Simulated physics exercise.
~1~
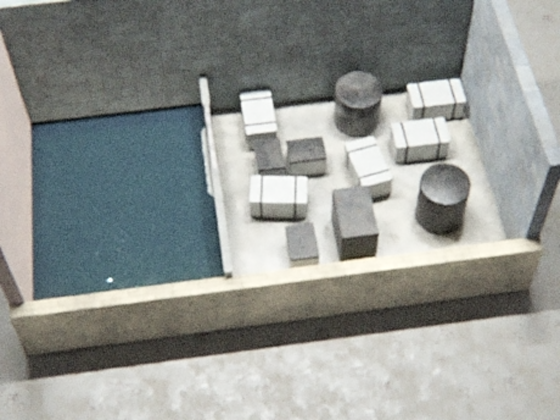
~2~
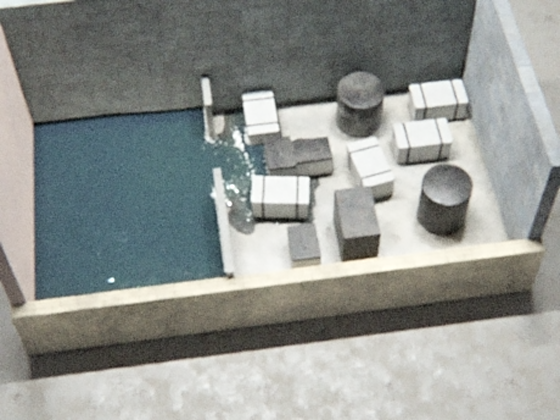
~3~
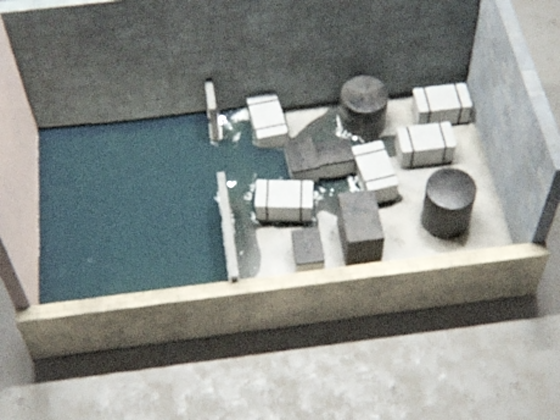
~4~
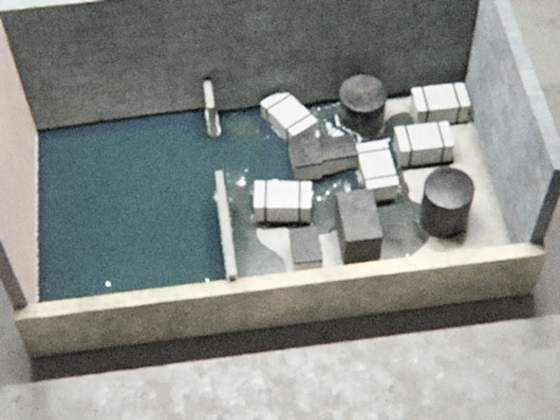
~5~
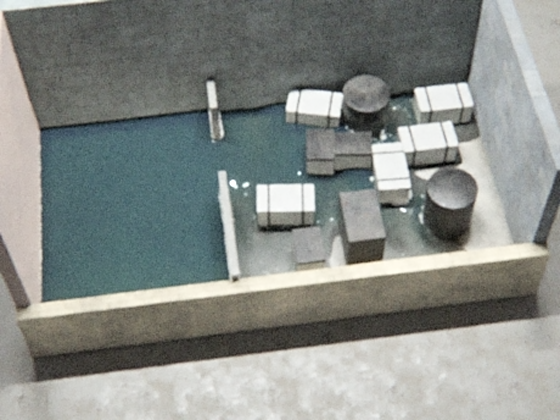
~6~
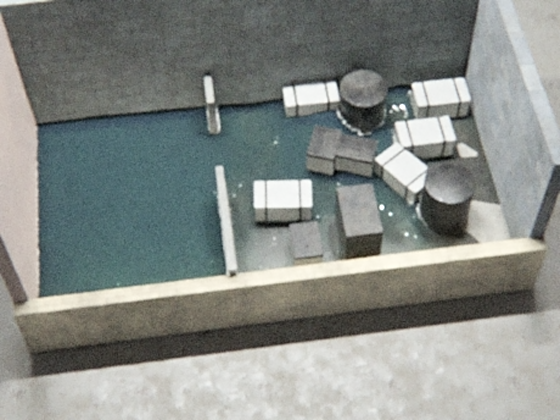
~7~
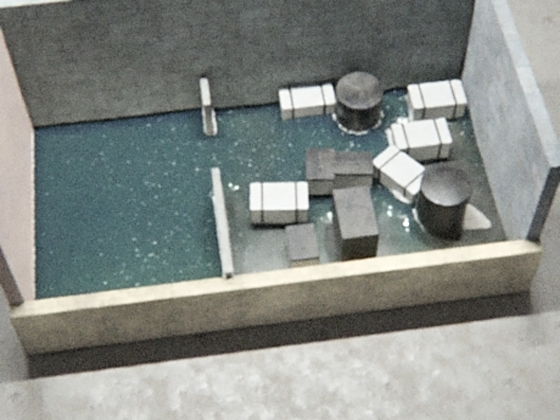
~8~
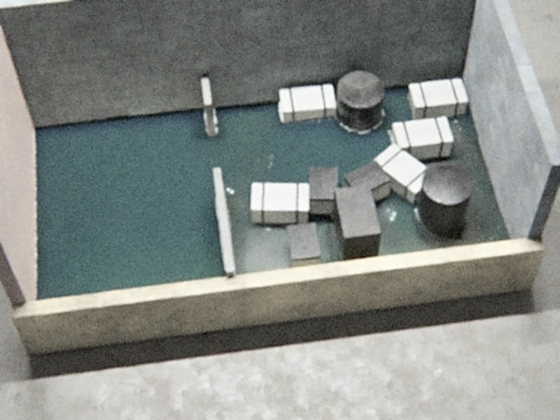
Dark blue-green water fills the left side of a walled concrete room, seen from above through a slightly swaying view, while pale banded chests, grey boxes and two dark round drums stand on the dry right side. The middle of the thin partition gives way, and water spills through the gap with white froth. It pushes the small dark boxes rightward, then swings the upper-left pale chest along the back wall. A central pale chest turns and shifts right as water spreads across the floor. Finally the two dark boxes drift apart, and calmer water surrounds the clutter, with the drums still standing.
